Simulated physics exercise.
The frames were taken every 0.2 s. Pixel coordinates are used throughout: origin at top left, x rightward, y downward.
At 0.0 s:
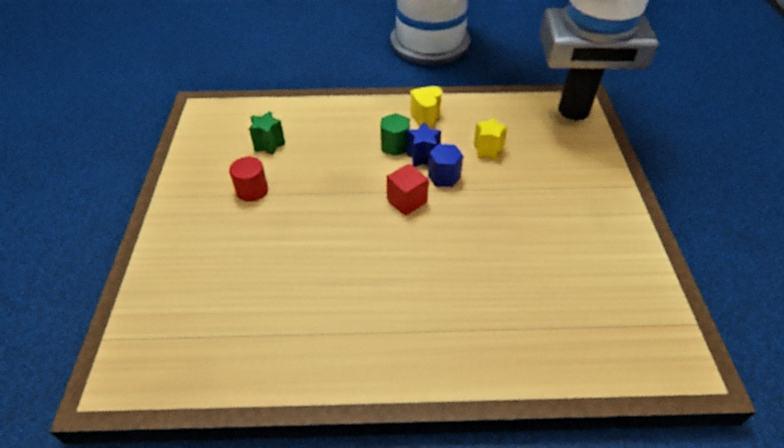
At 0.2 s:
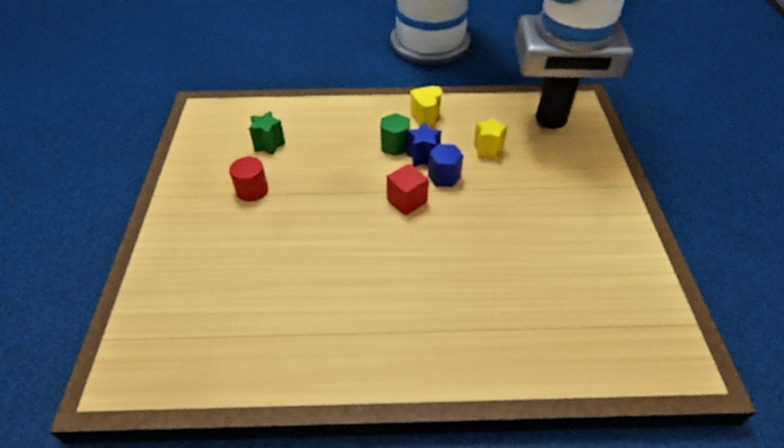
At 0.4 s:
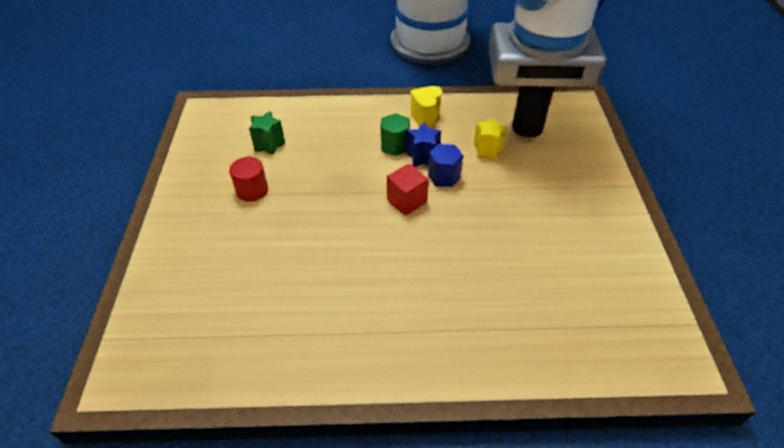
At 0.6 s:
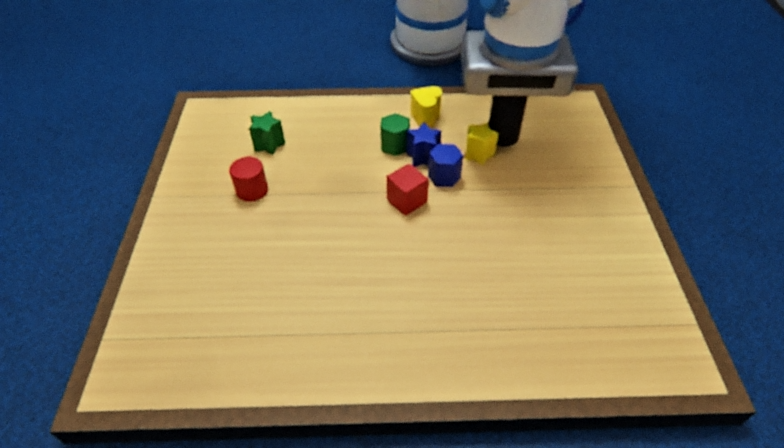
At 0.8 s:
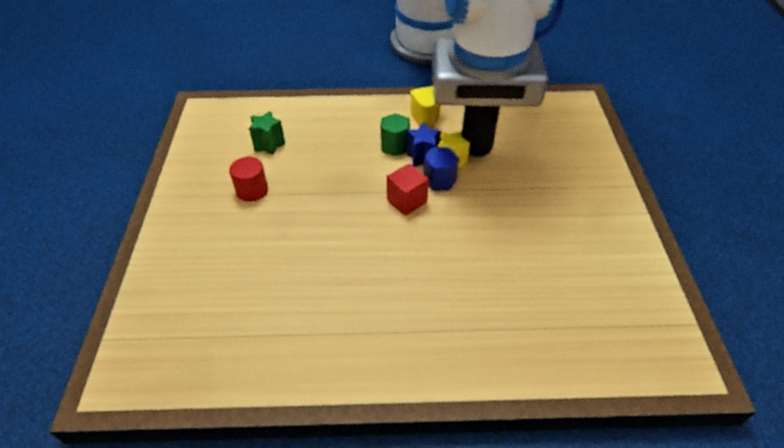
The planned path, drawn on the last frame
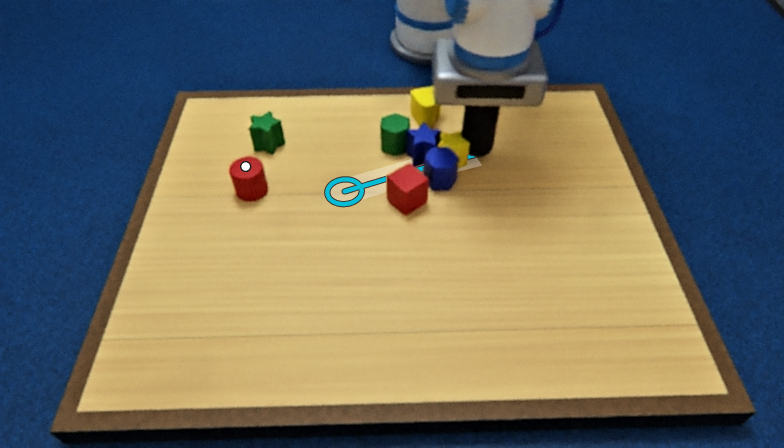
At first, a robot arm holds a black peg near the upper right of a wooden board scattered with red, green, blue and yellow blocks. The peg moves left and slightly downward to the yellow star, then pushes it left against the blue blocks, nudging the blue six-sided one slightly.
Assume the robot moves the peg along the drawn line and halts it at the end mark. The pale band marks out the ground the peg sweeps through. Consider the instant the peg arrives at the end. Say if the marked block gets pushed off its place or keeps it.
At the end of the path, it will still be in place.
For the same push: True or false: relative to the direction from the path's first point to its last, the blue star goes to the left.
The claim does not hold.
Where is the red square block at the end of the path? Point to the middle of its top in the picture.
In the picture, that point is around (381, 228).
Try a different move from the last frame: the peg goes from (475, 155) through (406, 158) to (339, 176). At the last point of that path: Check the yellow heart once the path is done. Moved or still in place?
That block is not shifted.
Path on the board, from (475, 155) to (345, 191); the dot is on the red cylinder.
The first path, step by step. One third of the way, peg (433, 157); green six-sided block (389, 119), turned 20° clockwise; red square block (391, 194), turned 20° anticlockwise; blue star (395, 140), turned 55° clockwise; blue six-sided block (411, 176), turned 30° anticlockwise; yellow star (413, 156), turned 20° anticlockwise.
Two thirds of the way, peg (389, 169); green six-sided block (388, 119), turned 25° clockwise; red square block (379, 219), turned 45° anticlockwise; blue star (369, 140), turned 105° clockwise; blue six-sided block (387, 194), turned 55° anticlockwise; yellow star (376, 174), turned 45° anticlockwise.
At the end, peg (344, 183); red cylinder in place; green six-sided block (388, 119), turned 25° clockwise; red square block (381, 228), turned 50° anticlockwise; blue star (364, 140), turned 130° clockwise; blue six-sided block (380, 201), turned 80° anticlockwise; yellow star (355, 188), turned 90° anticlockwise.
